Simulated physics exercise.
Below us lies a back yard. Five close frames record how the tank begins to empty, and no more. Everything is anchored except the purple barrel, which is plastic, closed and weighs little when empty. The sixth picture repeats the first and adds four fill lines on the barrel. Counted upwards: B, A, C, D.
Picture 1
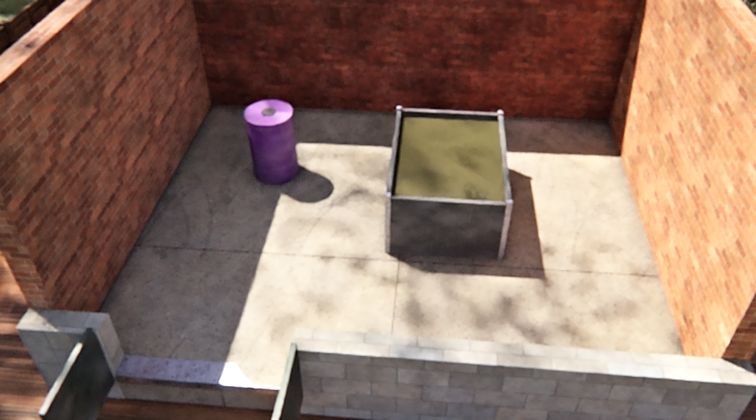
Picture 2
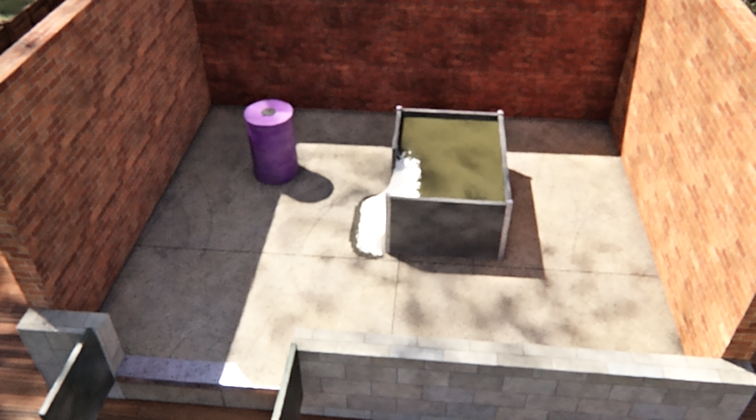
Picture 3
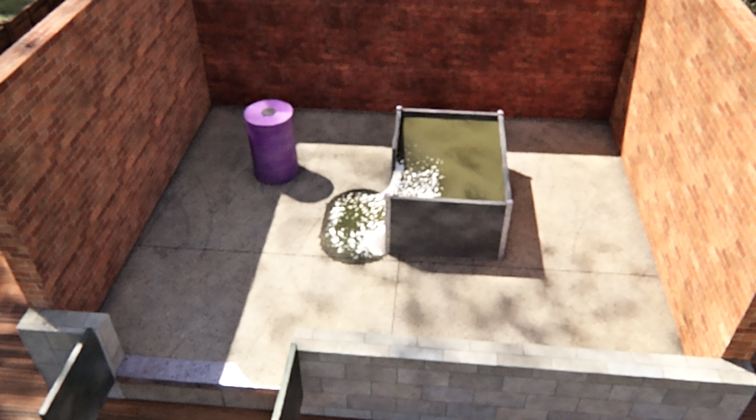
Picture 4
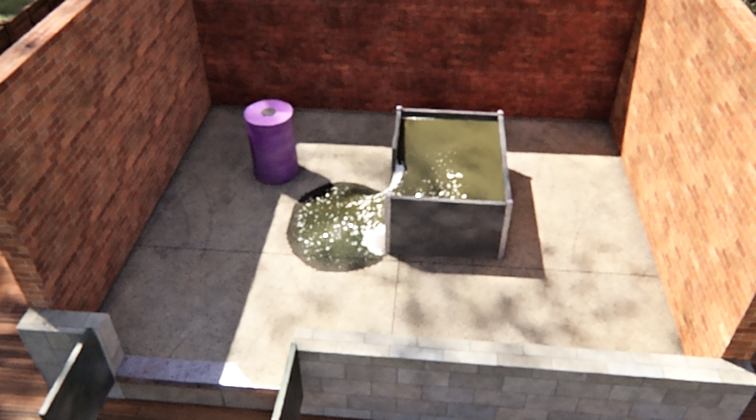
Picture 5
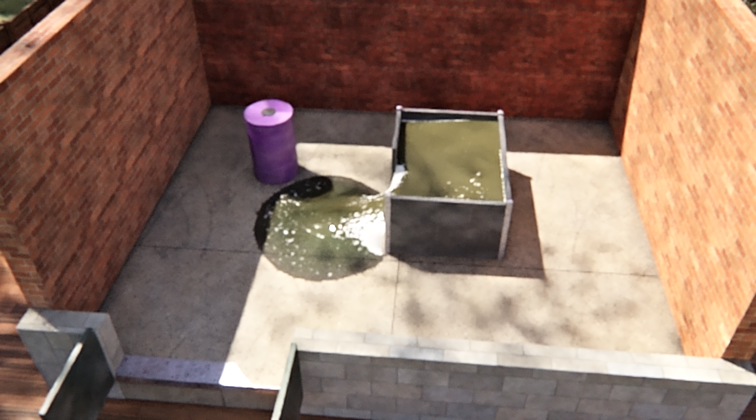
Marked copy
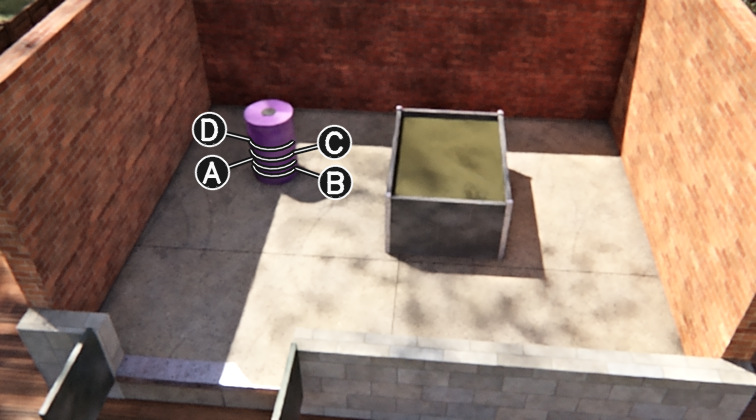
A tank of murky water leaks from its left side, and a puddle spreads across the yard.
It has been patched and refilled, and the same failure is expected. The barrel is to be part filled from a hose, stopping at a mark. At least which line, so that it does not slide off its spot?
Take B.
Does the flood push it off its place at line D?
No, that is safe.
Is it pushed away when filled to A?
No.
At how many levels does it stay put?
All of the four.
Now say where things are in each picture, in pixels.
Lid of the purple barrel at (270, 112); tank full, its middle at (449, 158); open gate at (202, 324), in the first picture.
Water covers 1 % of the ground, mostly out of sight from here, in the second picture.
In the third picture, 3 % of the ground under water, its edge towards the barrel at (336, 203).
In the fourth picture, 6 % of the ground under water, its edge towards the barrel at (324, 189).
Lid of the purple barrel at (270, 112); 9 % of the ground under water, its edge towards the barrel at (287, 191), in the fifth picture.
In white, A at (270, 168); B at (271, 176); C at (269, 160); D at (267, 149); from the bottom up B, A, C, D.
If A is chosen, it does not move.
If B is chosen, it does not move.
If C is chosen, it does not move.
If D is chosen, it does not move.
